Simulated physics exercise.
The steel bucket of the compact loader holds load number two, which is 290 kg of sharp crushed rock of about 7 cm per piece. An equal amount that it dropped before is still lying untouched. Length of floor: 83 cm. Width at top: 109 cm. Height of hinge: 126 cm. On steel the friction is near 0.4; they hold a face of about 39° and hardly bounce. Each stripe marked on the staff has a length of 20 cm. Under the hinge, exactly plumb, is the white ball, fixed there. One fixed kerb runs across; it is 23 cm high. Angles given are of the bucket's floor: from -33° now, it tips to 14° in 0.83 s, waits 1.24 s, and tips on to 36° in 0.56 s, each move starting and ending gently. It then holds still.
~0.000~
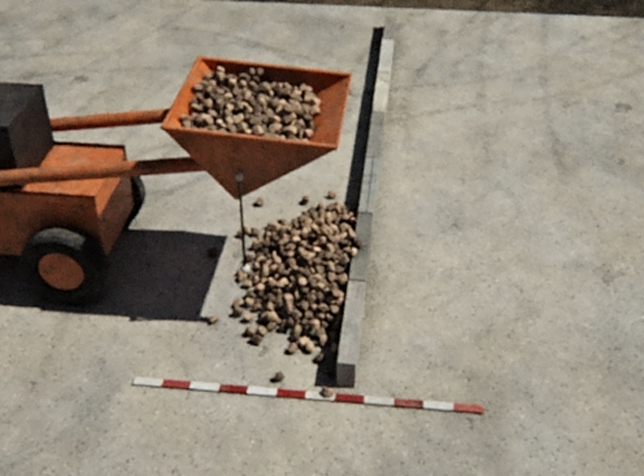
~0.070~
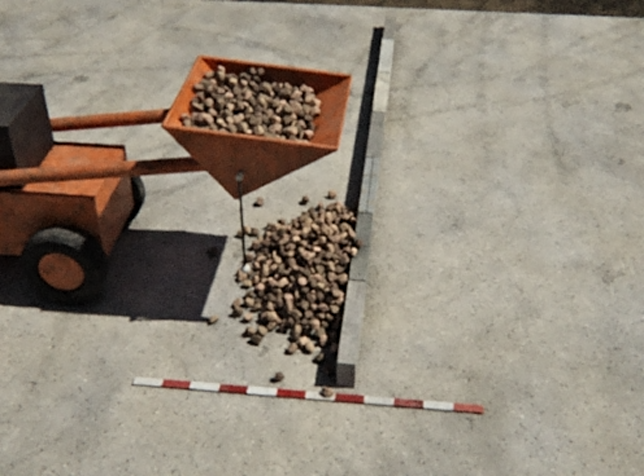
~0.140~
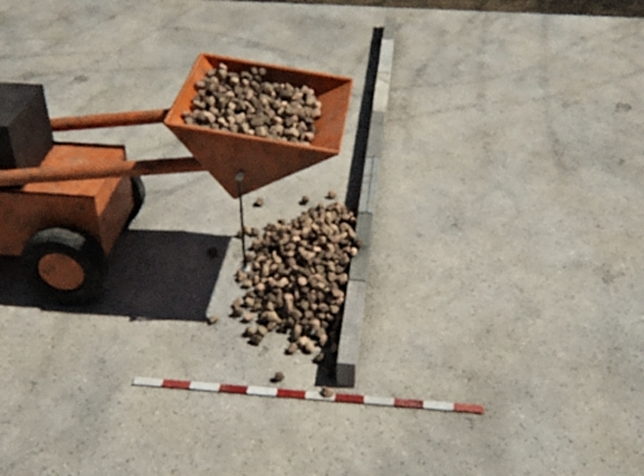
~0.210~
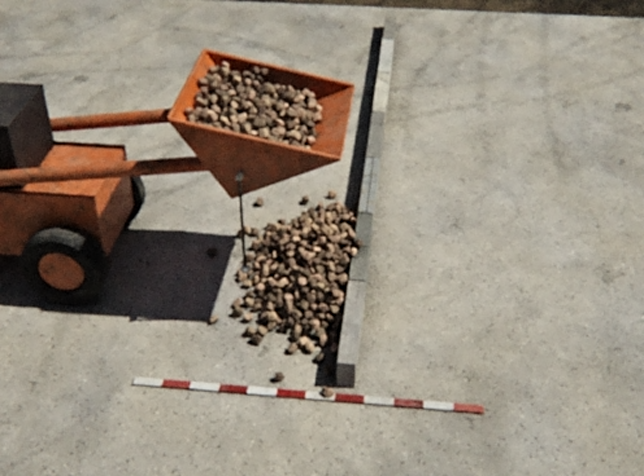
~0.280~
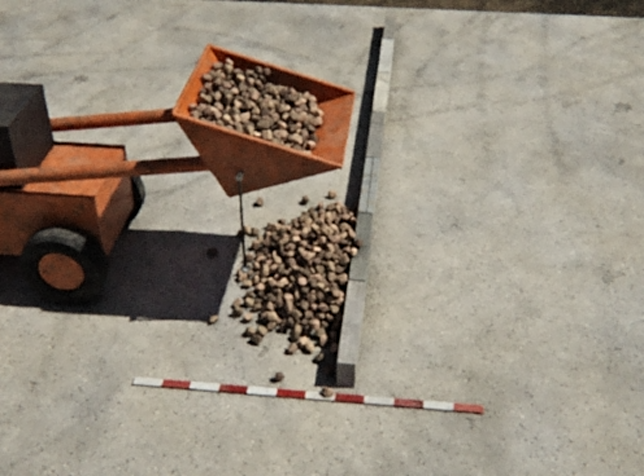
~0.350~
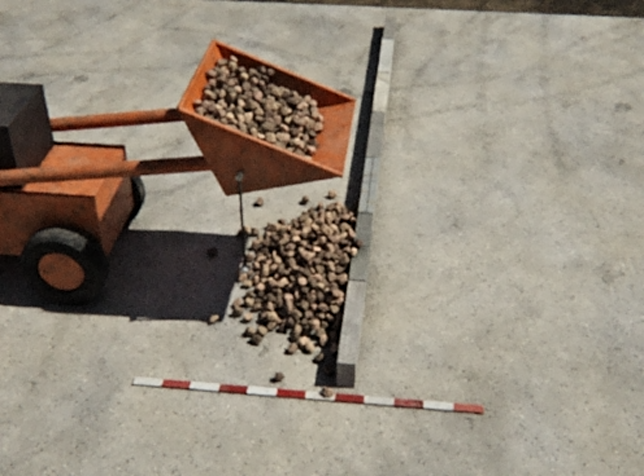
An orange loader held a bucket of brownish stones above a heap lying against a low kerb, then slowly tilted the bucket down to the right while the stones inside shifted slightly.
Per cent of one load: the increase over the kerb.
57 percent.
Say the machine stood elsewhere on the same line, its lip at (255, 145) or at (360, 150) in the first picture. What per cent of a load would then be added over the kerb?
Roughly 0 per cent, then 90 per cent.
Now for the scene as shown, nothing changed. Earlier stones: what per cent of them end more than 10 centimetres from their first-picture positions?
Roughly 0 % of them.
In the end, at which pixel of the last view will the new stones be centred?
The middle lies near (378, 270) in the last picture.
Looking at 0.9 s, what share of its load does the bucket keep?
Some 100 percent, roughly.
After 0.6 s the floor is at 7°; in per cent of one load, 100 in the bucket, 100 on this side of the kerb; the foremost stones are at (352, 248).
After 0.9 s the floor is at 14°; in per cent of one load, 100 in the bucket, 100 on this side of the kerb; the foremost stones are at (352, 248).
After 3.1 s the floor is at 36°; in per cent of one load, 20 in the bucket, 158 on this side of the kerb, 21 over the kerb; the foremost stones are at (448, 275).
After 5.7 s the floor is at 36°; in per cent of one load, 0 in the bucket, 143 on this side of the kerb, 57 over the kerb; the foremost stones are at (503, 277). Net gain over the kerb, 57.
